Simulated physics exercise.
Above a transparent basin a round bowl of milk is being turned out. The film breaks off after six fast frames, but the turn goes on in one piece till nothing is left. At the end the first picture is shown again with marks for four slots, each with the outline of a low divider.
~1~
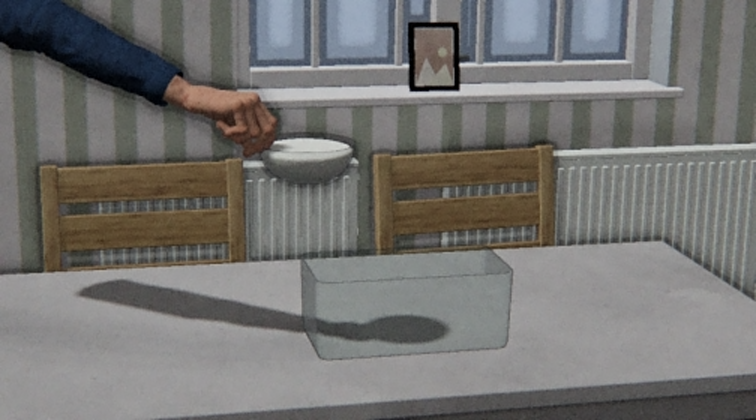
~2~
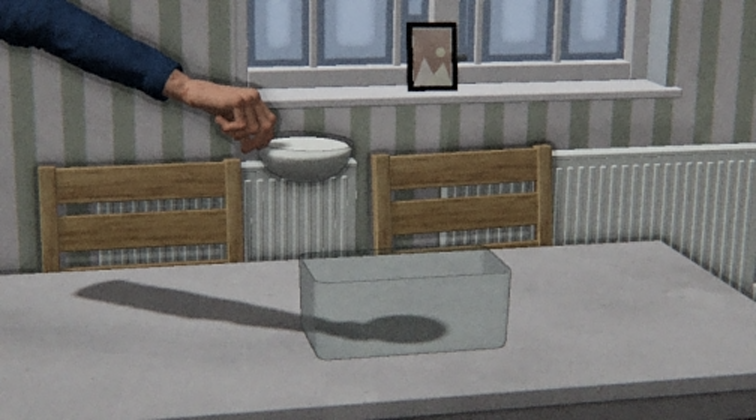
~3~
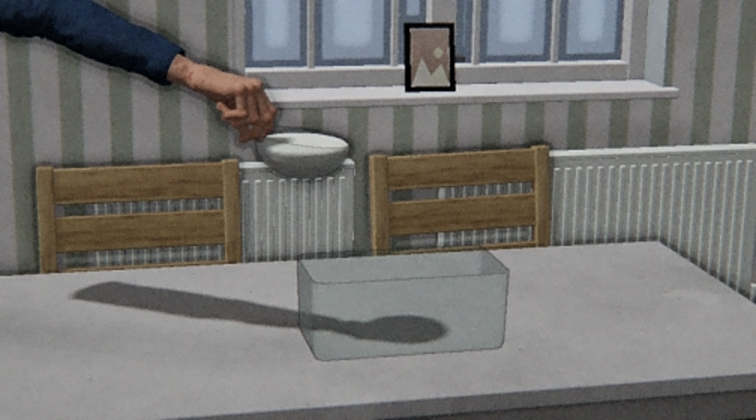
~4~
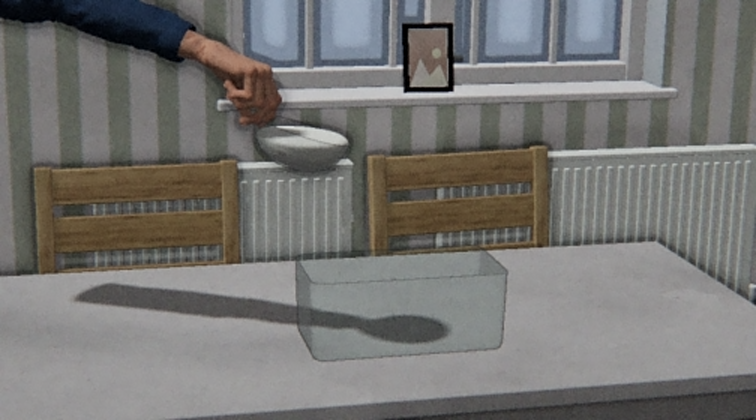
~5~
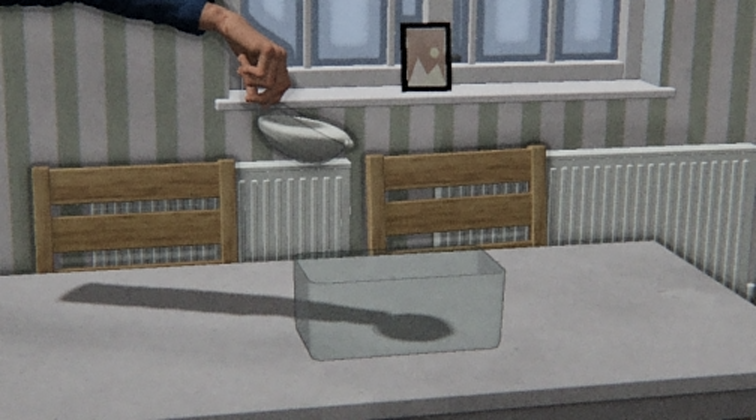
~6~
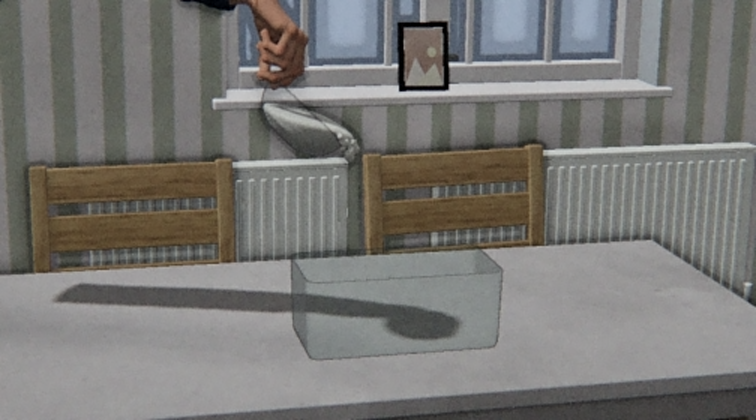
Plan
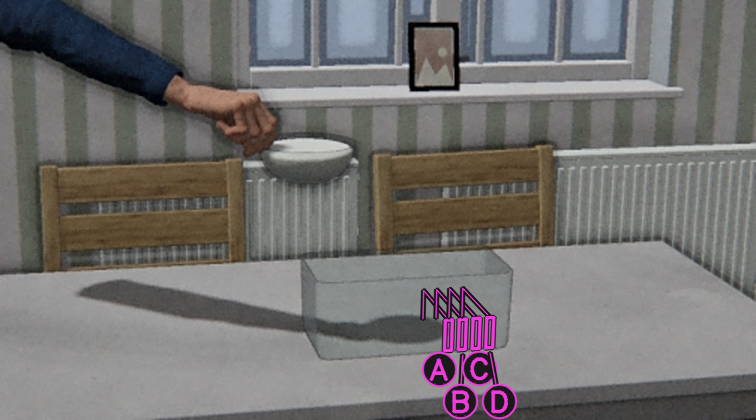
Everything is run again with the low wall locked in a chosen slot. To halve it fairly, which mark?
I would pick position A.
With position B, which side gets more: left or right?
The left one.
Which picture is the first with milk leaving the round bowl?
In picture 4.
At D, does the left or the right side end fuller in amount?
The left one.
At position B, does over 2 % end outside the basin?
Yes.
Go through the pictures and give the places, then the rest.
Upright, lip at (353, 140); basin from (317, 359) to (507, 346); nothing has left yet, in the first picture.
Tipped about 2°, lip at (351, 140); nothing has left yet, in the second picture.
Tipped about 8°, lip at (349, 141); nothing has left yet, in the third picture.
Tipped about 18°, lip at (347, 142); milk is over the lip, down to (347, 142), in the fourth picture.
Tipped about 30°, lip at (345, 141); milk is over the lip, down to (345, 141), in the fifth picture.
Tipped about 44°, lip at (343, 140); milk is over the lip, down to (349, 158), in the sixth picture.
On the marked copy, A at (448, 355); B at (462, 354); C at (476, 353); D at (490, 352).
Choosing A, about 42 % ends left of the wall and 47 % right of it; 11 % is lost outside.
Choosing B, about 72 % ends left of the wall and 20 % right of it; 8 % is lost outside.
Choosing C, about 86 % ends left of the wall and 4 % right of it; 10 % is lost outside.
Choosing D, about 86 % ends left of the wall and 6 % right of it; 8 % is lost outside.
